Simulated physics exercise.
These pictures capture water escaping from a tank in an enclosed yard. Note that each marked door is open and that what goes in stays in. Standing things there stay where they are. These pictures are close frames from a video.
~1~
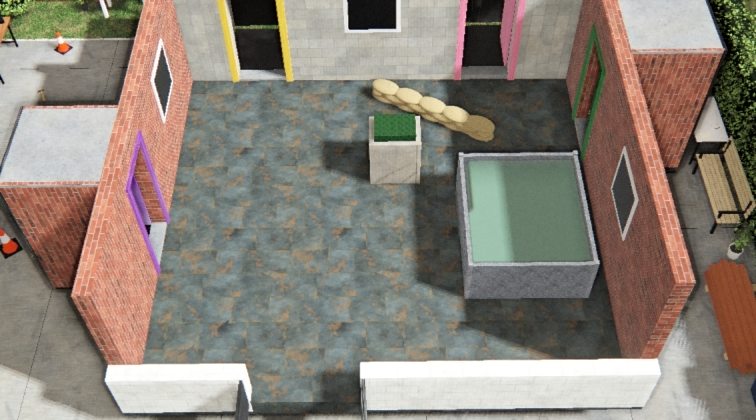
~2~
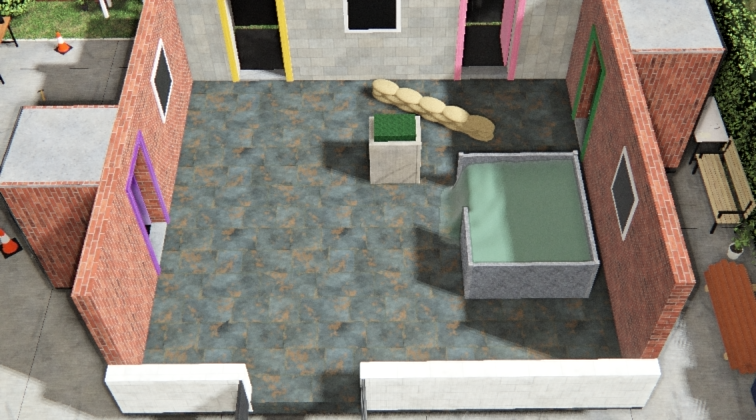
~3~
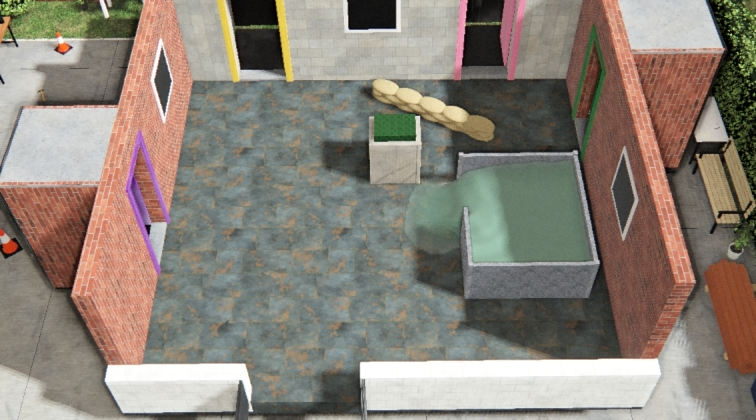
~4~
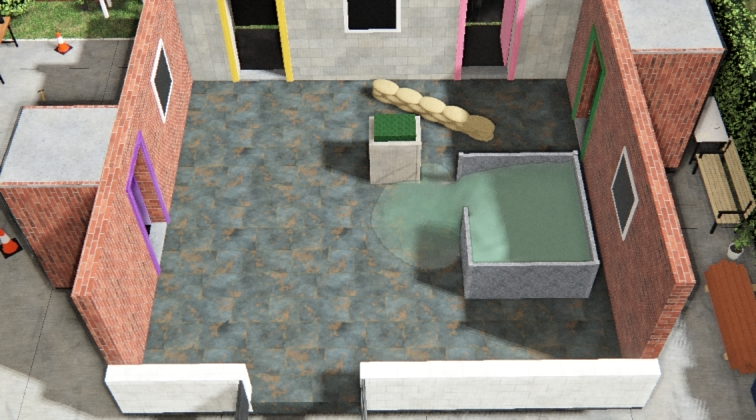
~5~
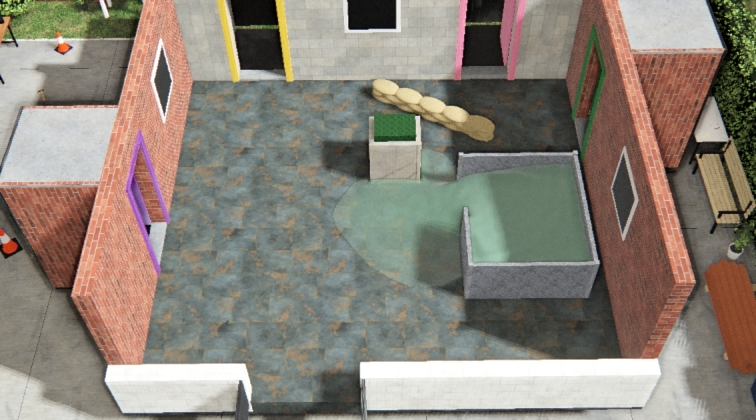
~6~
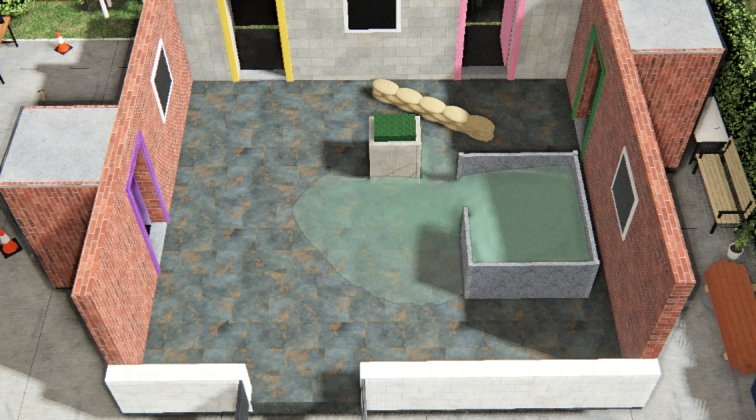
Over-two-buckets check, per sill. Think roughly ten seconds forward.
The green door doesn't overshoot the mark there, the yellow door overshoots the mark there, the pink door doesn't overshoot the mark there, the purple door overshoots the mark there.
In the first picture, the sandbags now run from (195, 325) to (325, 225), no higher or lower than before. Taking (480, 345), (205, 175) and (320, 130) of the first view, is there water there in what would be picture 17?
Those spots come out untouched, swamped and untouched, respectively.
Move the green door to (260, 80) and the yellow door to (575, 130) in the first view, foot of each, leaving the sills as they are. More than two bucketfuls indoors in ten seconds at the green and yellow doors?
What happens next: The green one overflows, and the yellow one falls below the limit.
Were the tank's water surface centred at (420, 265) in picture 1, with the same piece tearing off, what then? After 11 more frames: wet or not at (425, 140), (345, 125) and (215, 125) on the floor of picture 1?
In order: Untouched, untouched, submerged.
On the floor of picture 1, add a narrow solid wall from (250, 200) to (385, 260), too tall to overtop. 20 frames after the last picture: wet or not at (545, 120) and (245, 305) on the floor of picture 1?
As listed: No water, no water.
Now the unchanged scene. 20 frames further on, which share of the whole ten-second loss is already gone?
My estimate is roughly 40 percent.
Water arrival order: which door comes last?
The one in pink.
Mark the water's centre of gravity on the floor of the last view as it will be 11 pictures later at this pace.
Somewhere around (421, 226) in the last view.
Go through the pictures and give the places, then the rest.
The first picture shows the water tank at (525, 210) is whole and still.
In the second picture, the front is at (454, 187), out from the gap at (463, 206).
In the third picture, the front is at (411, 233), out from the gap at (463, 206).
In the fourth picture, the front is at (378, 230), out from the gap at (462, 208).
In the fifth picture, the front is at (338, 210), out from the gap at (462, 207).
In the sixth picture, the front is at (299, 205), out from the gap at (463, 207).
A moment on, water covers 35 % of the floor; the green door not reached, the yellow door not reached, the pink door not reached, the purple door not reached.
Next, water covers 50 % of the floor; the green door not reached, the yellow door not reached, the pink door not reached, the purple door over two buckets in.
Then, water covers 60 % of the floor; the green door not reached, the yellow door wet at the sill, nothing in, the pink door not reached, the purple door far over two buckets in.
Later, water covers 75 % of the floor; the green door wet at the sill, nothing in, the yellow door over two buckets in, the pink door not reached, the purple door far over two buckets in.
In the end, water covers 95 % of the floor; the green door wet at the sill, nothing in, the yellow door over two buckets in, the pink door wet at the sill, nothing in, the purple door far over two buckets in.
